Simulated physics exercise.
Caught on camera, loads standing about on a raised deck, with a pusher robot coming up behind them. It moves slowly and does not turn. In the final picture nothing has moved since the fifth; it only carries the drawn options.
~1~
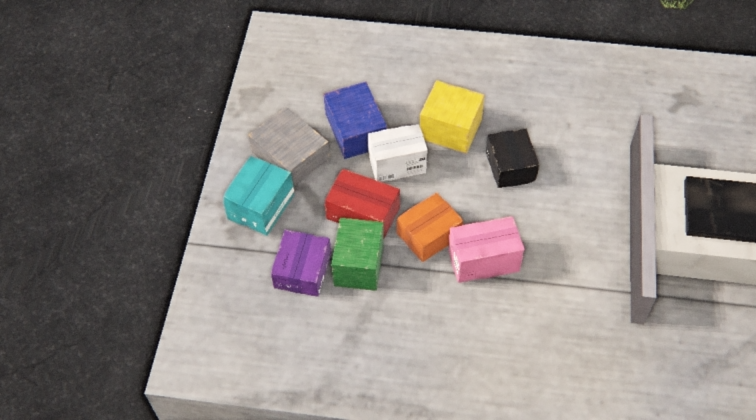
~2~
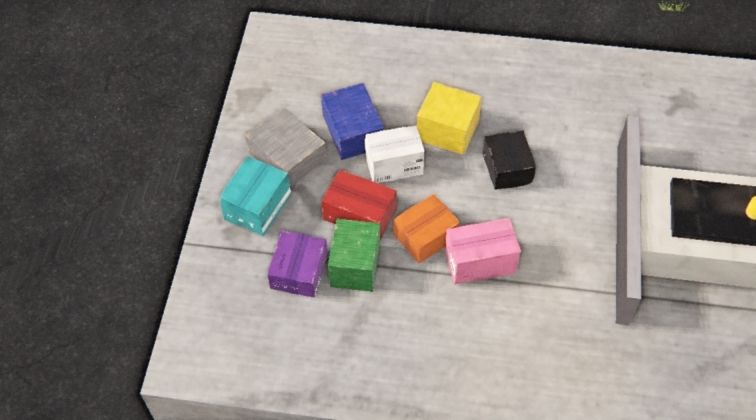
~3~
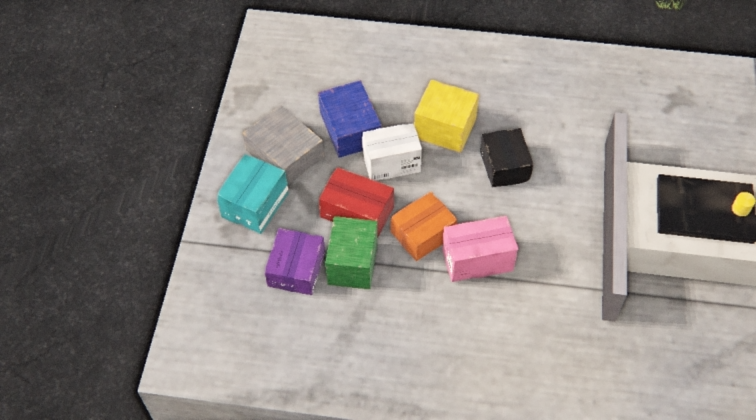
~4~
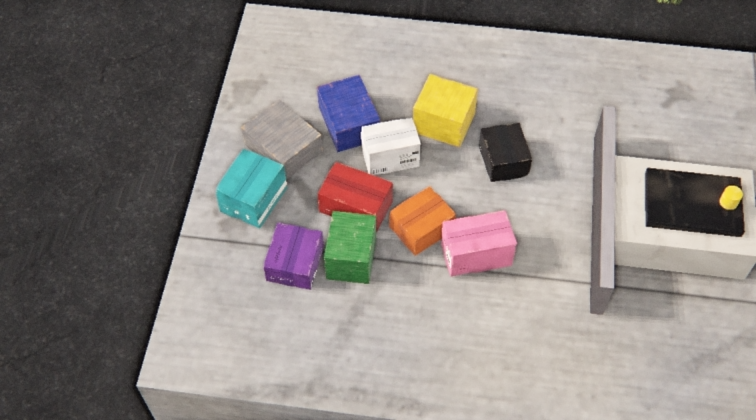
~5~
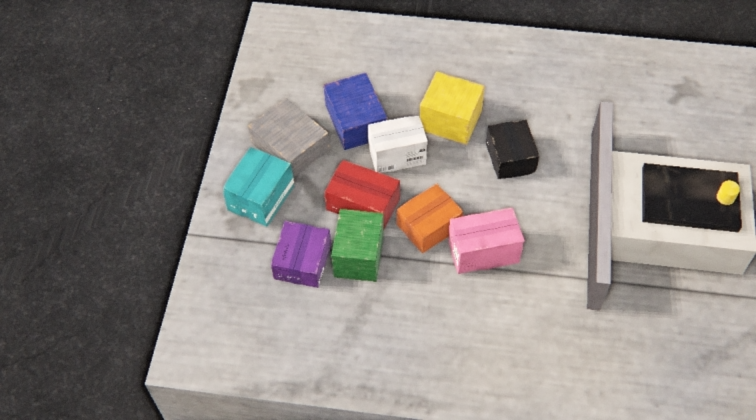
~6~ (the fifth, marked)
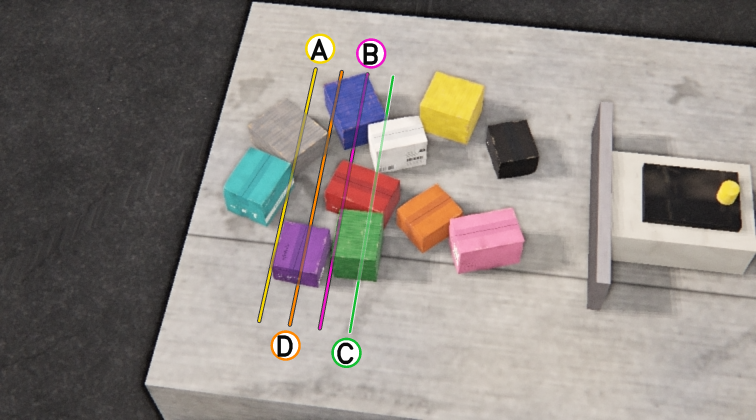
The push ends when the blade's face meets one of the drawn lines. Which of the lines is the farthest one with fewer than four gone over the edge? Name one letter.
No fourth one falls up to A.
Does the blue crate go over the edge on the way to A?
By then, no.
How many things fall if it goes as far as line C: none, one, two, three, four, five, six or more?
The count is none.
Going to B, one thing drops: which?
It is the turquoise box.
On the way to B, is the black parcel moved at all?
Yes.
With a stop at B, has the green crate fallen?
No.
On the copy, A at (290, 185); B at (346, 191); C at (373, 194); D at (318, 188).
On A. First, robot (566, 183); yellow crate (434, 101); pink parcel (436, 246).
Then, robot (451, 171); turquoise box (214, 185); purple box (222, 243).
Finally, robot (365, 162); turquoise box over the edge; purple box over the edge; three fallen.
By contrast, B is within the limit but short; C is within the limit but short; D is within the limit but short.
